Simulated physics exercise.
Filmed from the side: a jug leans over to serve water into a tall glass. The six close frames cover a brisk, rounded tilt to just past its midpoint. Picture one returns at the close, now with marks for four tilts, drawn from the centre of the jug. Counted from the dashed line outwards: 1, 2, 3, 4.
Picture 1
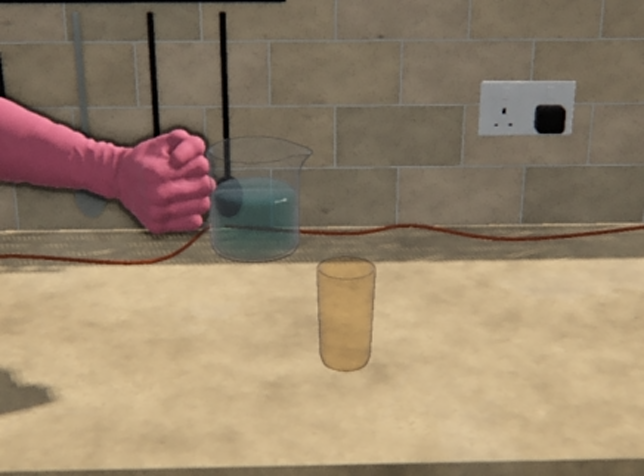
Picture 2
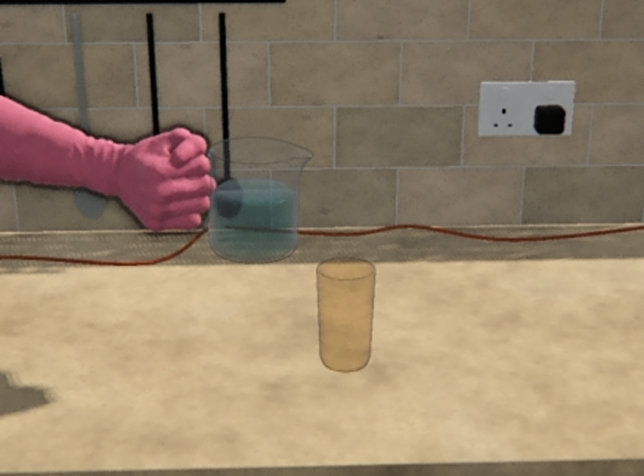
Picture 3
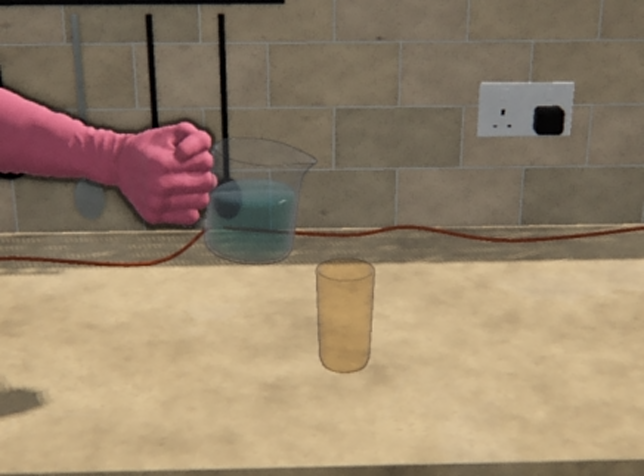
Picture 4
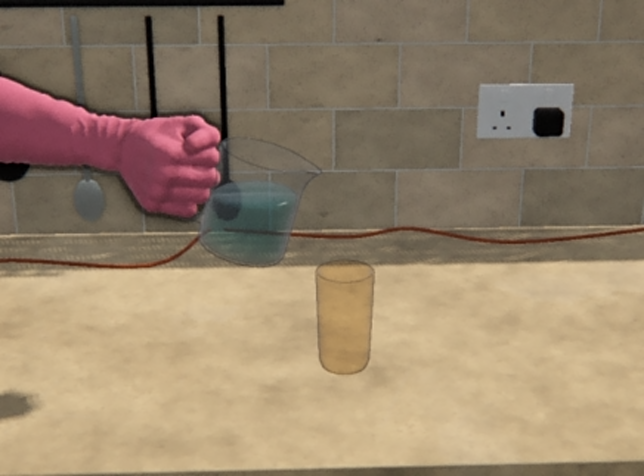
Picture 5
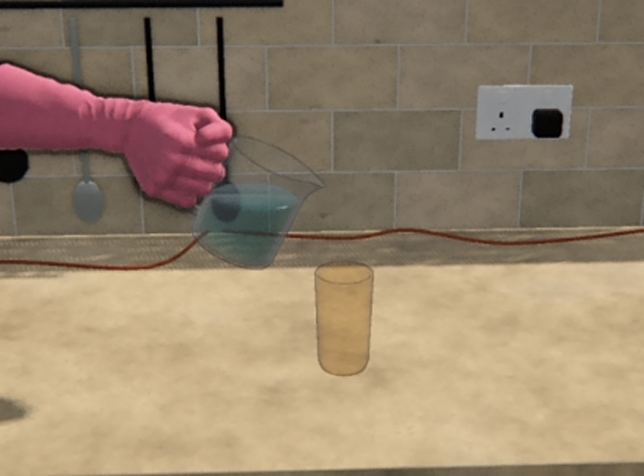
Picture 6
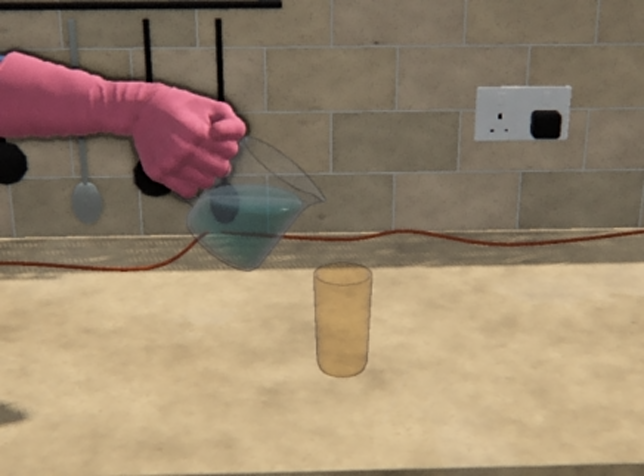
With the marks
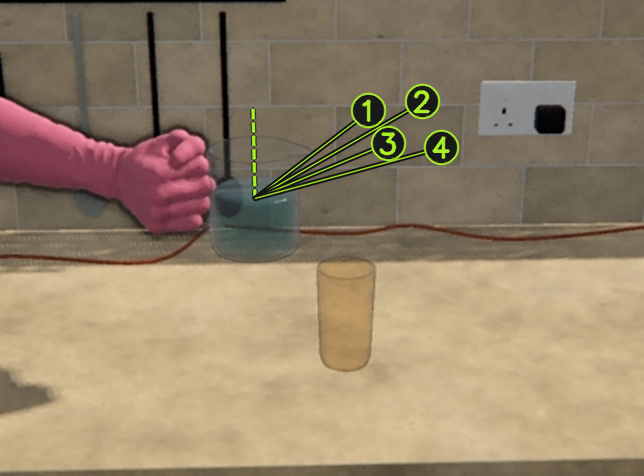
At the start, a pink-gloved hand holds a clear jug of bluish water upright, above and to the left of a tall, amber-tinted glass on a counter. The hand then tilts the jug steadily to the right, its lip lowering toward the glass, while the water stays inside.
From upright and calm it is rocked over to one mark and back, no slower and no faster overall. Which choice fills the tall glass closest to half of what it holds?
Mark 3 does it best.
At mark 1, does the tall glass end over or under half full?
Under.
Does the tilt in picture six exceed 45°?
No, it does not.
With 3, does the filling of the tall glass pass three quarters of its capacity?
No, it does not.
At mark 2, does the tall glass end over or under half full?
Under.
On the marked copy, 1 at (355, 121); 2 at (408, 110); 3 at (372, 149); 4 at (424, 152).
If 1 is chosen, the tall glass ends with about 15 % of what it can hold.
If 2 is chosen, the tall glass ends with about 29 % of what it can hold.
If 3 is chosen, the tall glass ends with about 47 % of what it can hold; 5 % of the water is spilt.
If 4 is chosen, the tall glass ends with about 71 % of what it can hold; 5 % of the water is spilt.
